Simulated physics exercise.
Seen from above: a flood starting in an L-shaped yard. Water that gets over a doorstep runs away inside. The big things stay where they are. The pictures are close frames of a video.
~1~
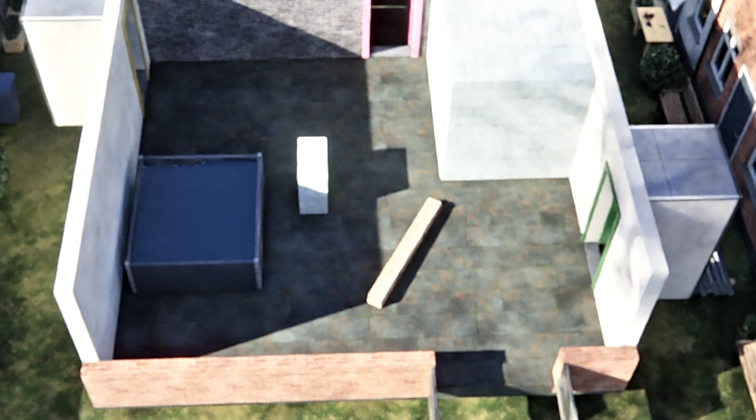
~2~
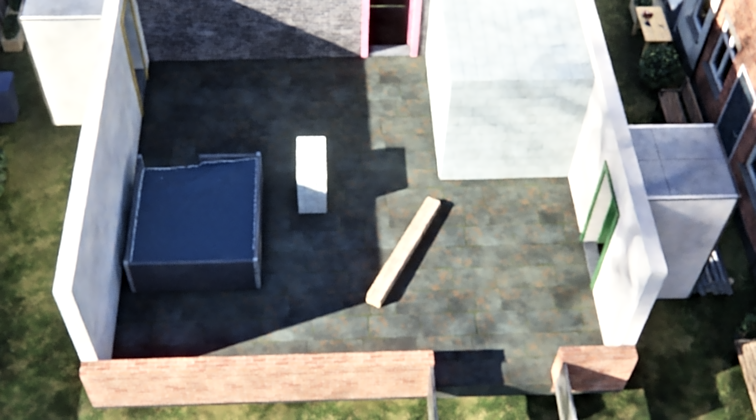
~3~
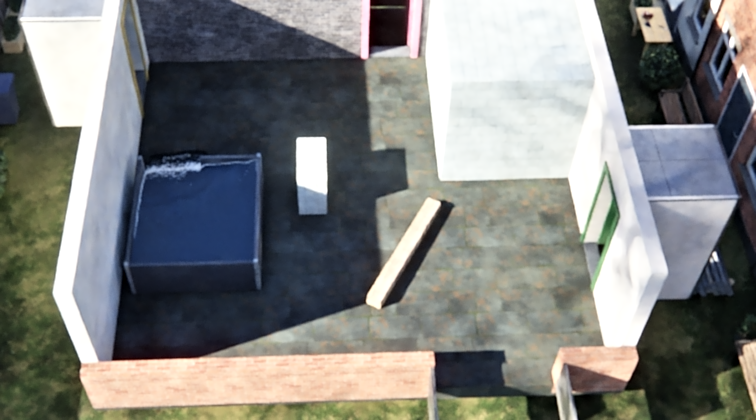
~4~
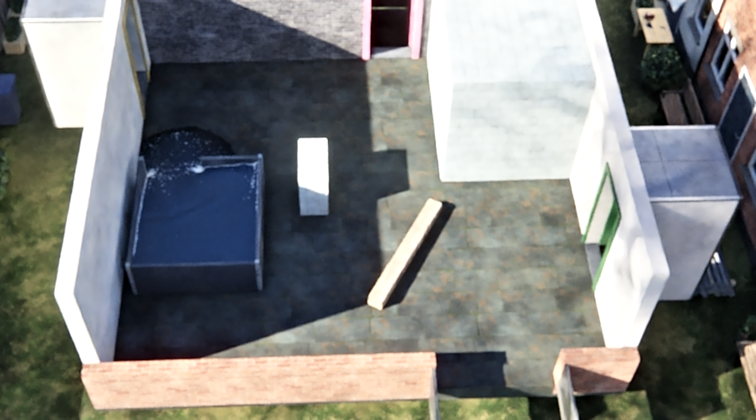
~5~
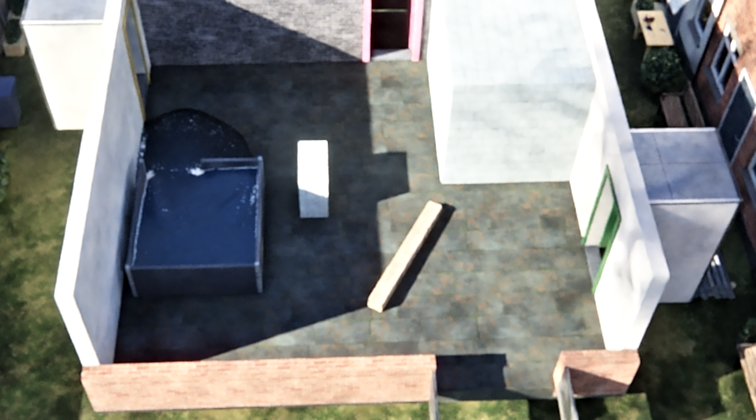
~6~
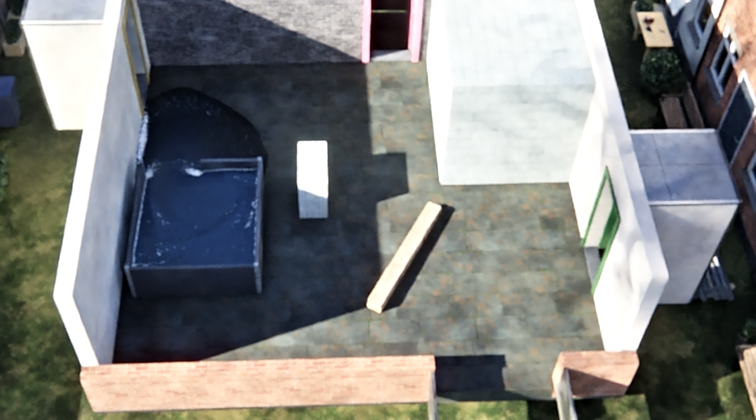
The footage shows a walled yard from above, where a still, open dark tank begins releasing water on its far side; the water churns, then spreads as a dark pool across the paving behind the tank.
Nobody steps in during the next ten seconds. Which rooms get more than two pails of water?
The pink door takes more than that; the yellow door stays under that; the green door stays under that.
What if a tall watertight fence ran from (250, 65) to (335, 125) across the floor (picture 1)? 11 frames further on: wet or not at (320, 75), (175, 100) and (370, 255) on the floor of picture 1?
One after the other: No water, awash, not flooded.
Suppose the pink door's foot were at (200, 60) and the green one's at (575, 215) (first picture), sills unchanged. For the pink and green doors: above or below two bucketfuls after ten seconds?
In short: The pink one takes more; the green one keeps below it.
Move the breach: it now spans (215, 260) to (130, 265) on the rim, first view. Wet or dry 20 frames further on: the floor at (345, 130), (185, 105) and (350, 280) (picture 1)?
In turn: Not flooded, clear, awash.
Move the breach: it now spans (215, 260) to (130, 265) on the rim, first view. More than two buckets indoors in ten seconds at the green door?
My reading: The green door floods.
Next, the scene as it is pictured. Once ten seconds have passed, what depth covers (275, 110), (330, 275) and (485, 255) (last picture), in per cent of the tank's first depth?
Roughly 8, 8 and 2 per cent, in turn.
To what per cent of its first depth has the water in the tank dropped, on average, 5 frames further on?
Some 74 per cent.
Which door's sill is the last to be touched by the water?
I say the green-painted one.
A moment on, water covers 15 % of the floor; the pink door not reached, the yellow door wet at the sill, nothing in, the green door not reached.
Next, water covers 20 % of the floor; the pink door not reached, the yellow door wet at the sill, nothing in, the green door not reached.
Then, water covers 30 % of the floor; the pink door wet at the sill, nothing in, the yellow door under two buckets in, the green door not reached.
Later, water covers 55 % of the floor; the pink door over two buckets in, the yellow door under two buckets in, the green door not reached.
In the end, water covers 80 % of the floor; the pink door far over two buckets in, the yellow door under two buckets in, the green door wet at the sill, nothing in.
